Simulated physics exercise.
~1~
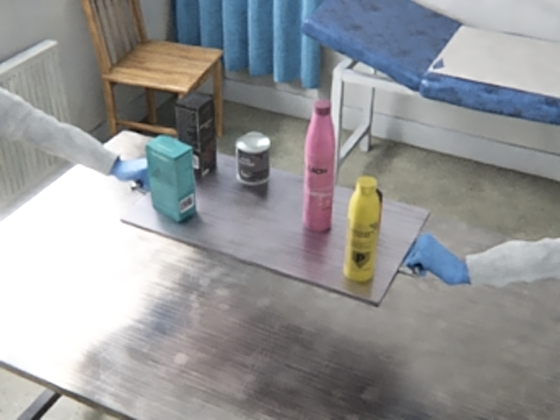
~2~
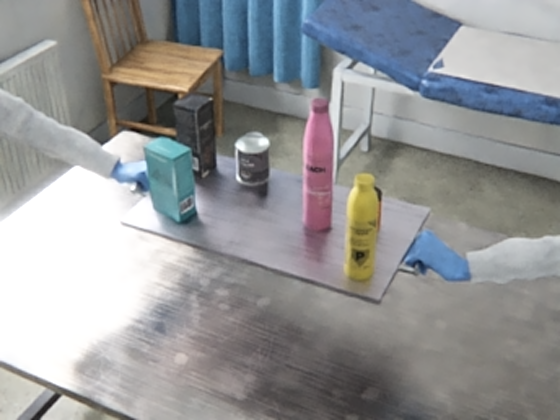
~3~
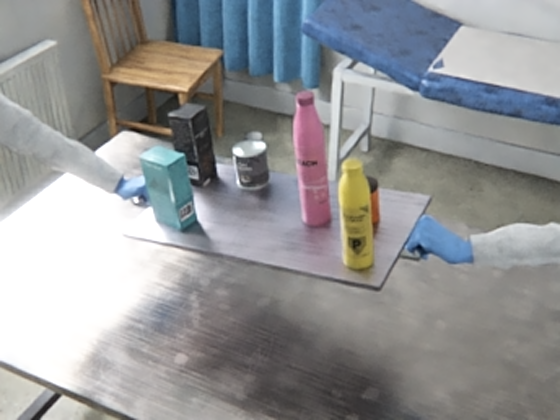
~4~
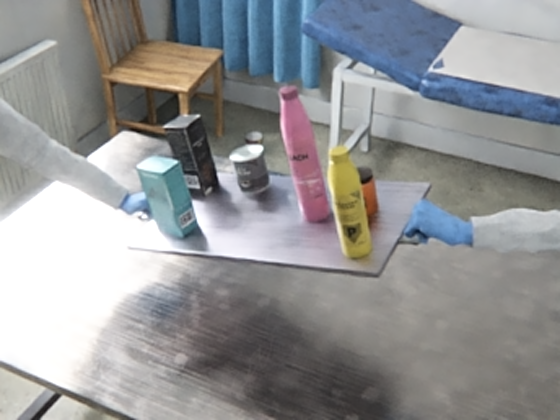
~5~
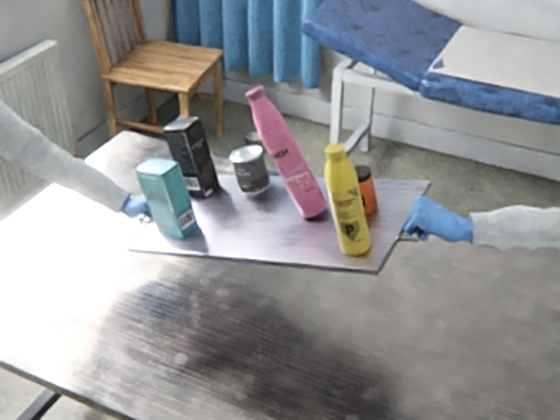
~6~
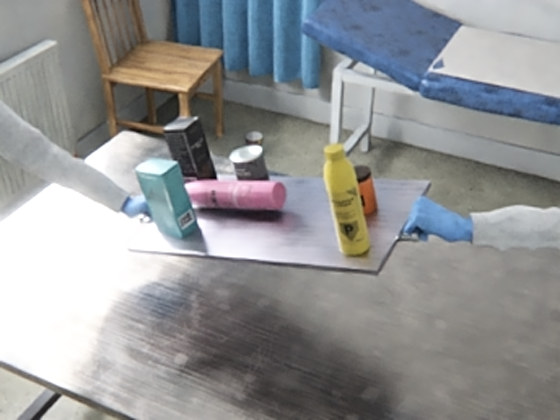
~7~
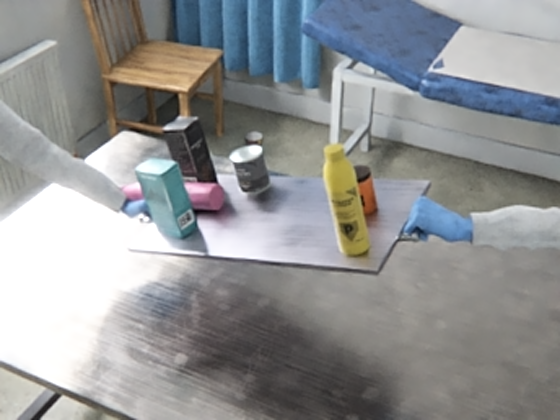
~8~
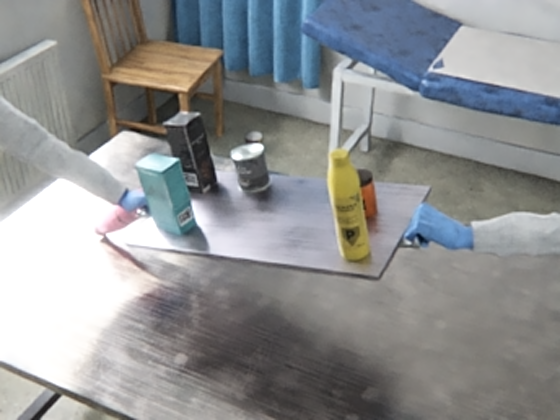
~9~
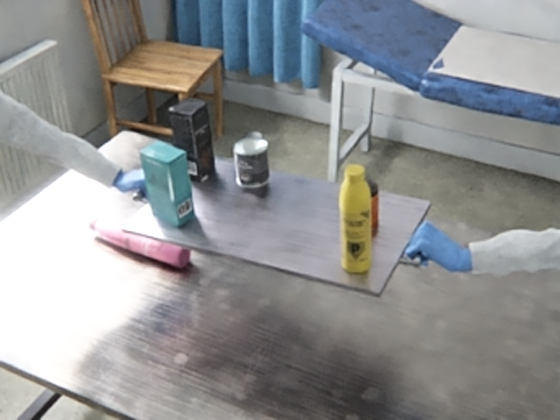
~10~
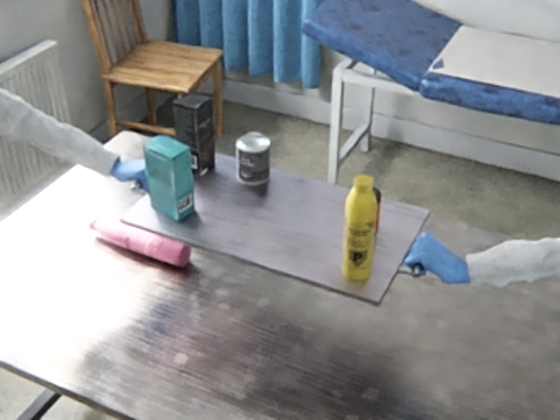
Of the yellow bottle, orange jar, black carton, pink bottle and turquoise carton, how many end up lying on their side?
Just one of them, the pink bottle, ends up lying on its side.
